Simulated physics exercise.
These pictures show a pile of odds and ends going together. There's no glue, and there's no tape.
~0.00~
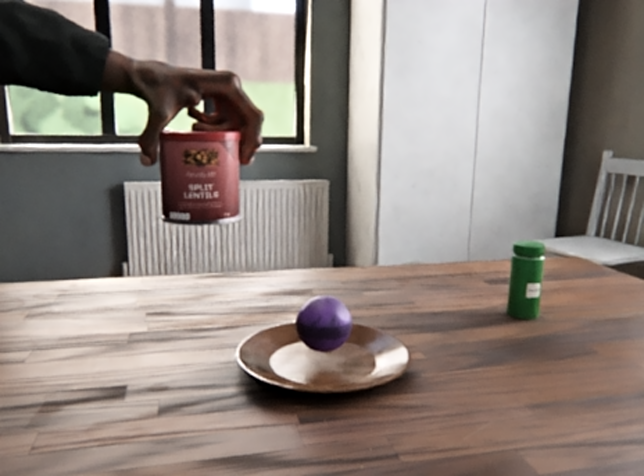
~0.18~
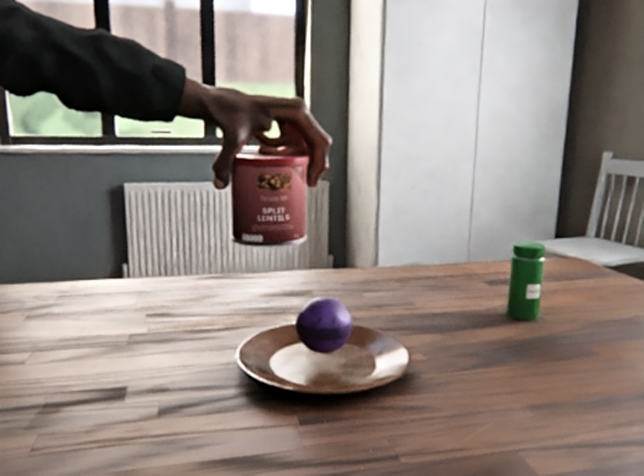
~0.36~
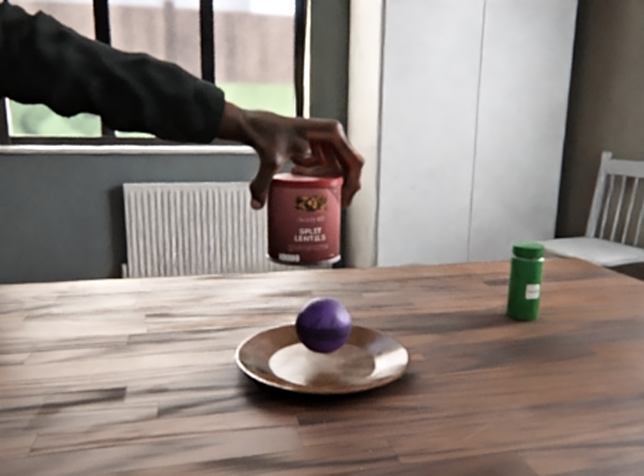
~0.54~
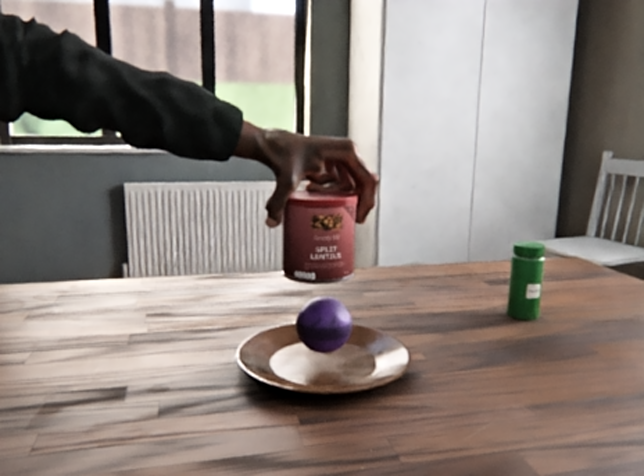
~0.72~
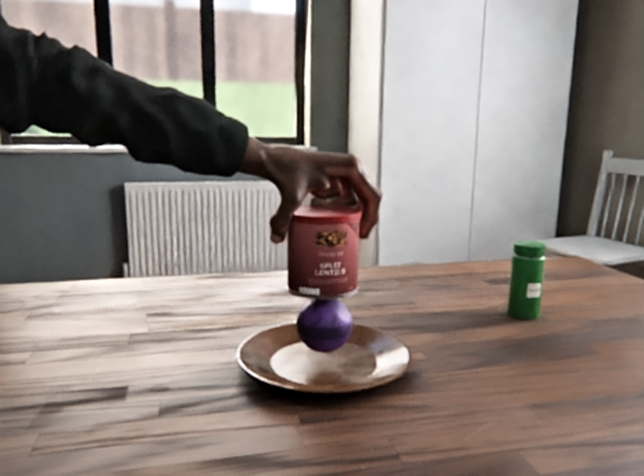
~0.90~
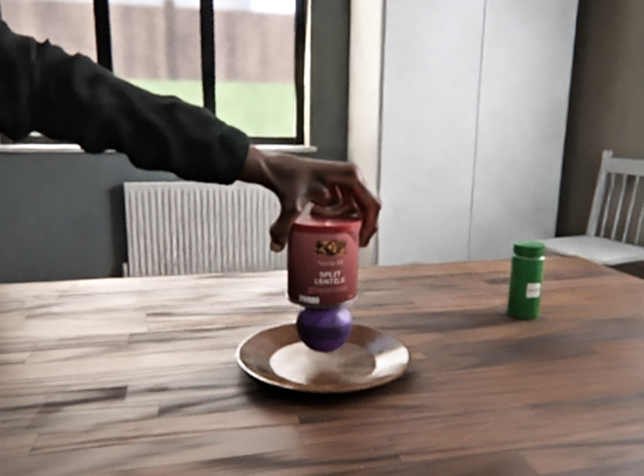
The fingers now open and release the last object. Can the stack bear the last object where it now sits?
No, doesn't stay together.
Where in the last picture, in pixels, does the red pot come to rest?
In the final view it sits at roughly (99, 344).
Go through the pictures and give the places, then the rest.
The first picture shows on its way; red pot (200, 175); purple ball (324, 324).
The second picture shows on its way; red pot (269, 198); green shaker (526, 280).
The third picture shows on its way; red pot (303, 217); brown plate (323, 359).
The fourth picture shows on its way; red pot (319, 235); purple ball (324, 325).
The fifth picture shows on its way; red pot (323, 250); green shaker (526, 279).
The sixth picture shows in place under the hand; red pot (322, 258); brown plate (324, 358).
After 1.50 s, red pot now fallen.
After 1.90 s, things are still on the move.
At rest (4.0 s), fallen, red pot; the other 3 in place. Seen from the same camera at the end, red pot near (99, 344). The pile comes apart.
